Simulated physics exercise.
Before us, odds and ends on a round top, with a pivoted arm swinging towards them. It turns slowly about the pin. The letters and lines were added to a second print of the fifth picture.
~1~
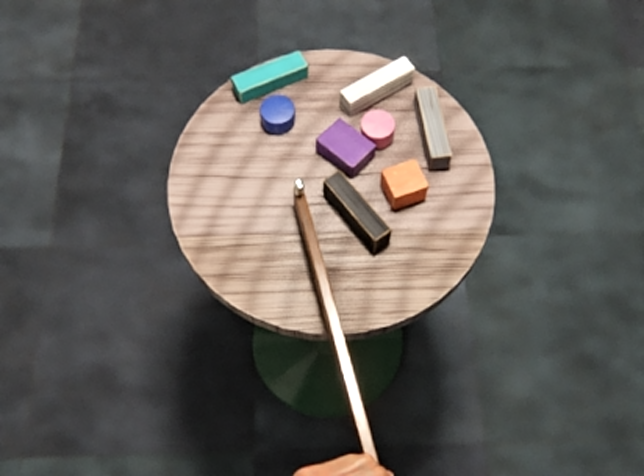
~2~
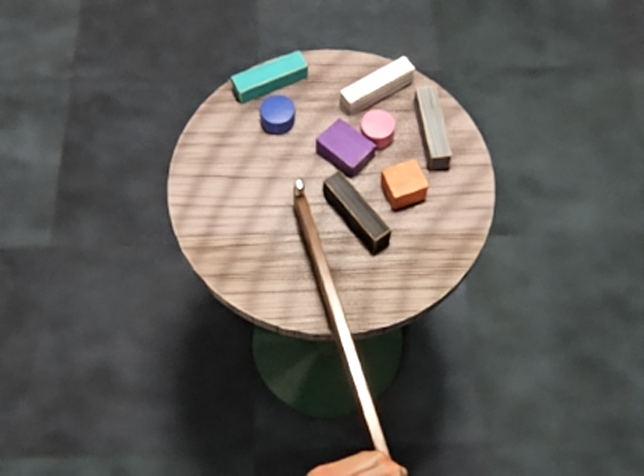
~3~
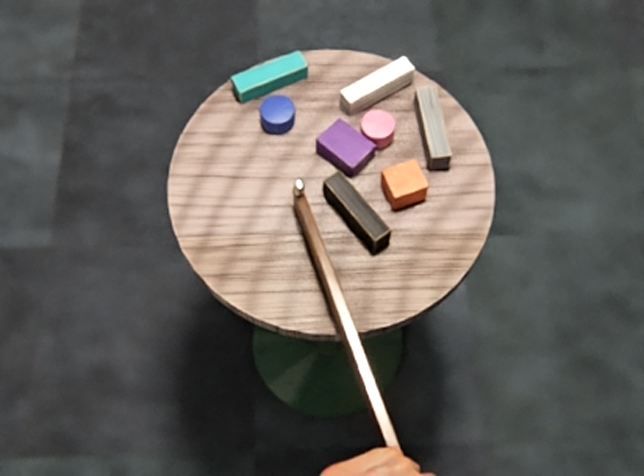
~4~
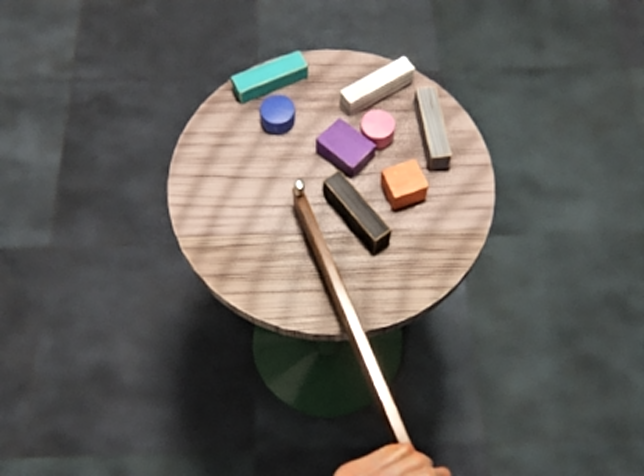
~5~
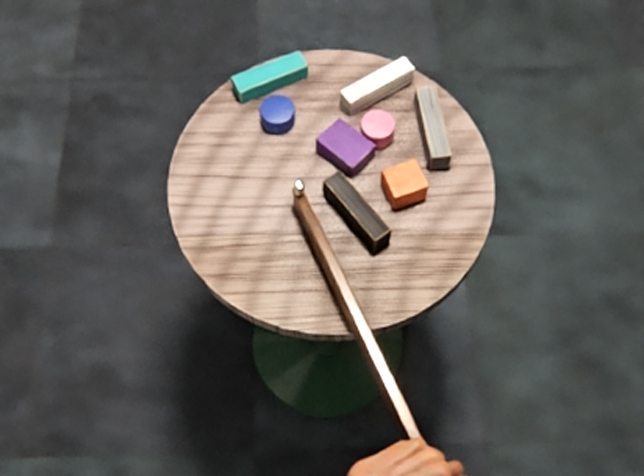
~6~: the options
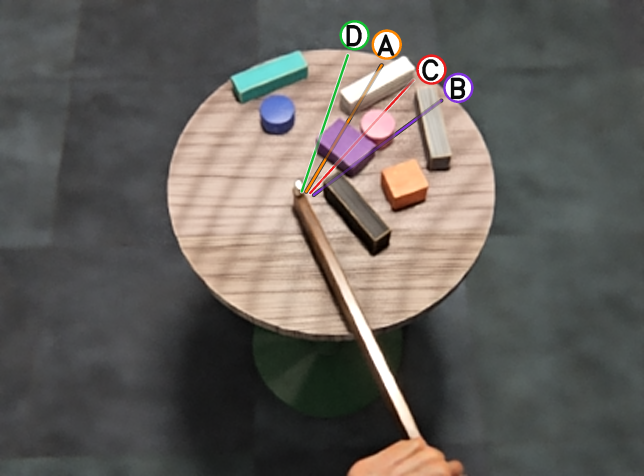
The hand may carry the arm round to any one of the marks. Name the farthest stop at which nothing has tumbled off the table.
At A, and not beyond.
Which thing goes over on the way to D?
The white stick.
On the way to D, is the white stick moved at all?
Yes.
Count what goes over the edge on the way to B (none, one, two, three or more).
In all, none.
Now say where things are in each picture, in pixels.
Blue tin (278, 115); purple block (345, 148); grey stick (432, 128), in the first picture.
Arm (333, 299); turquoise stick (270, 77), in the second picture.
Arm (338, 297); pink tin (377, 130), in the third picture.
Arm (343, 296); white stick (377, 87), in the fourth picture.
Arm (347, 294); purple block (345, 148); grey stick (432, 128); turquoise stick (270, 77), in the fifth picture.
On the marked copy, A at (345, 126); B at (380, 146); C at (364, 135); D at (326, 120).
Taking A. A third of the way, arm (412, 230); black stick (362, 203); turquoise stick (270, 77).
Two thirds of the way, arm (404, 149); grey stick (423, 106); white stick (375, 85).
When it is over, arm (352, 106); white stick (335, 46); grey stick (372, 56); nothing has fallen.
As for the rest, B is safe but short; C is safe but short; D drops the white stick.
